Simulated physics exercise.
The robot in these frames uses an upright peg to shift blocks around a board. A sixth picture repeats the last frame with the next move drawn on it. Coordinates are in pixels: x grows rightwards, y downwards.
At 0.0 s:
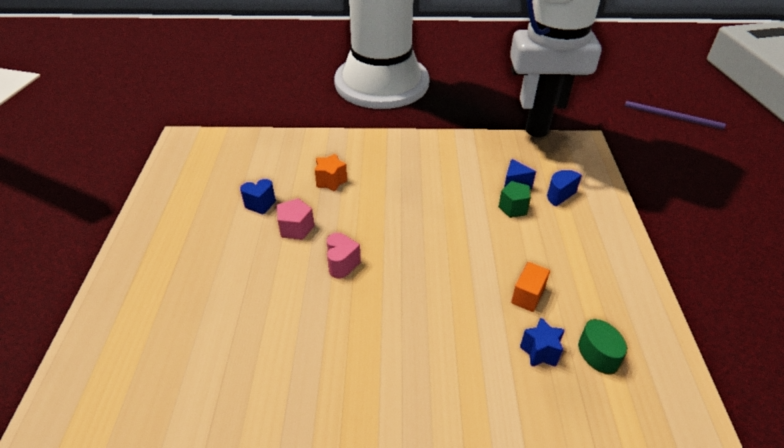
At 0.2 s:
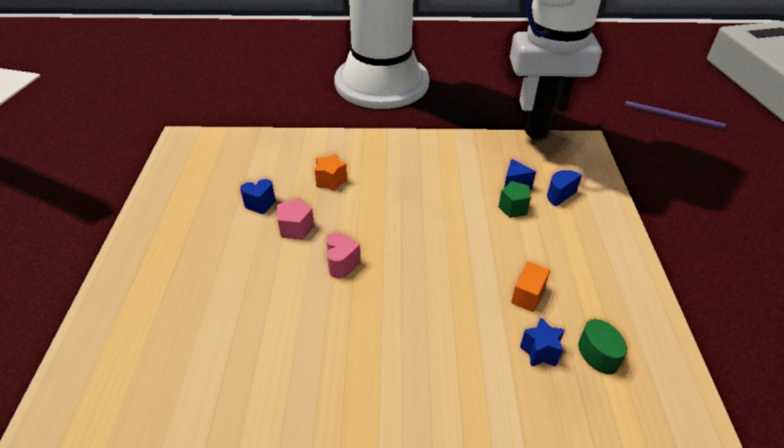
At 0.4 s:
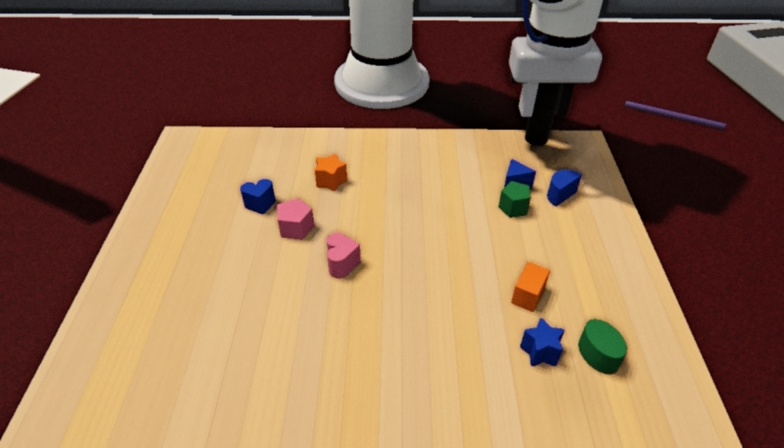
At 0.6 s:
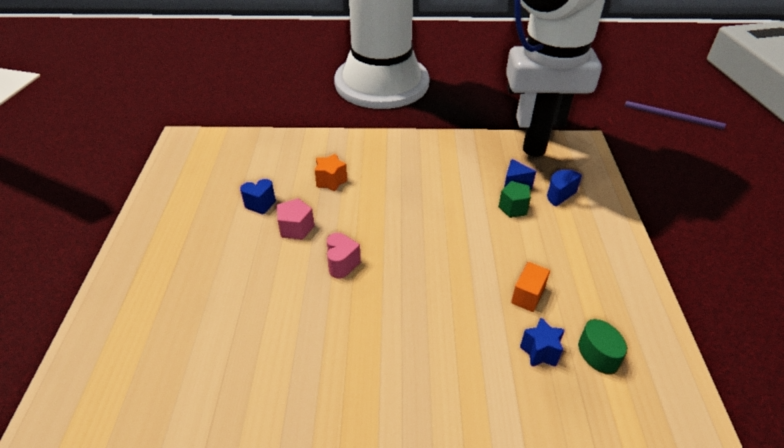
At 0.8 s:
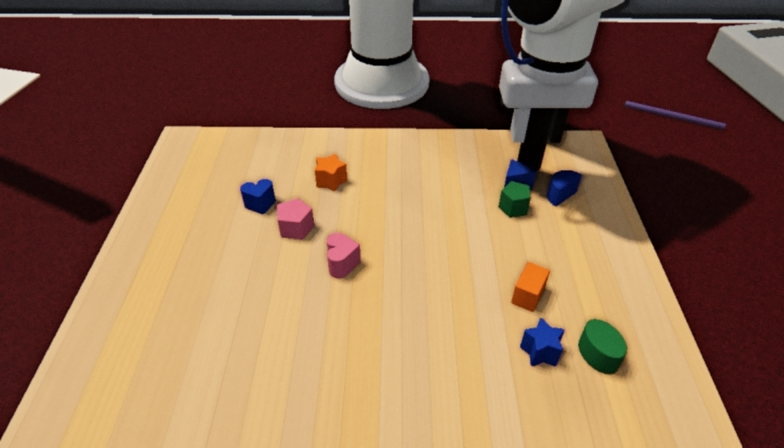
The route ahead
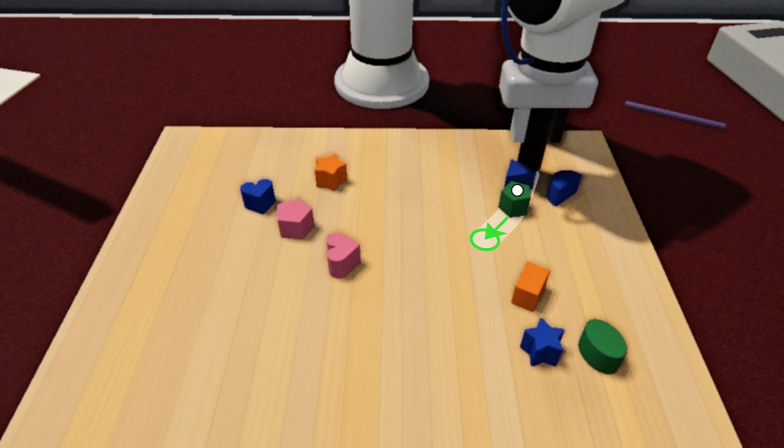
The clip opens on a wooden board scattered with small blue, green, orange and pink blocks, a robot's dark peg upright at its far edge. The peg edges slowly forward, then moves a little farther, reaching the blue triangle and blue D-shaped block, while the blocks show no visible movement.
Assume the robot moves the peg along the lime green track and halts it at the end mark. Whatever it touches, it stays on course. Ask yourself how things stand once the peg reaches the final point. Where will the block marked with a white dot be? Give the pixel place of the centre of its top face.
At pixel (487, 242).
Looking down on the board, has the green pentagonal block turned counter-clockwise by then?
I expect so.
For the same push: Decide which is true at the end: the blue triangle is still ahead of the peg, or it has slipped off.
The blue triangle is left behind or beside.
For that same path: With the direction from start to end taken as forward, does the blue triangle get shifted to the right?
That would be a yes.
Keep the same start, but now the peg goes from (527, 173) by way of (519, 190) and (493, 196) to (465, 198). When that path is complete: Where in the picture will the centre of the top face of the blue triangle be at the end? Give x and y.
That would be at about pixel (466, 196).
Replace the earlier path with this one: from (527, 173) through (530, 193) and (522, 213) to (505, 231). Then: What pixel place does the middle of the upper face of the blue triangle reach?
The answer is (504, 180).
Path on the board, from (527, 173) through (519, 195) and (507, 218) to (485, 240); the dot is on the green pentagonal block.
The first path, step by step. One third of the way, peg (521, 188); green pentagonal block (513, 196), turned 35° anticlockwise; blue triangle (499, 182).
Two thirds of the way, peg (508, 210); green pentagonal block (502, 217), turned 70° anticlockwise; blue triangle (489, 190), turned 75° clockwise.
At the end, peg (486, 231); green pentagonal block (487, 242), turned 95° anticlockwise; blue triangle (488, 191), turned 80° clockwise; blue D-shaped block in place.
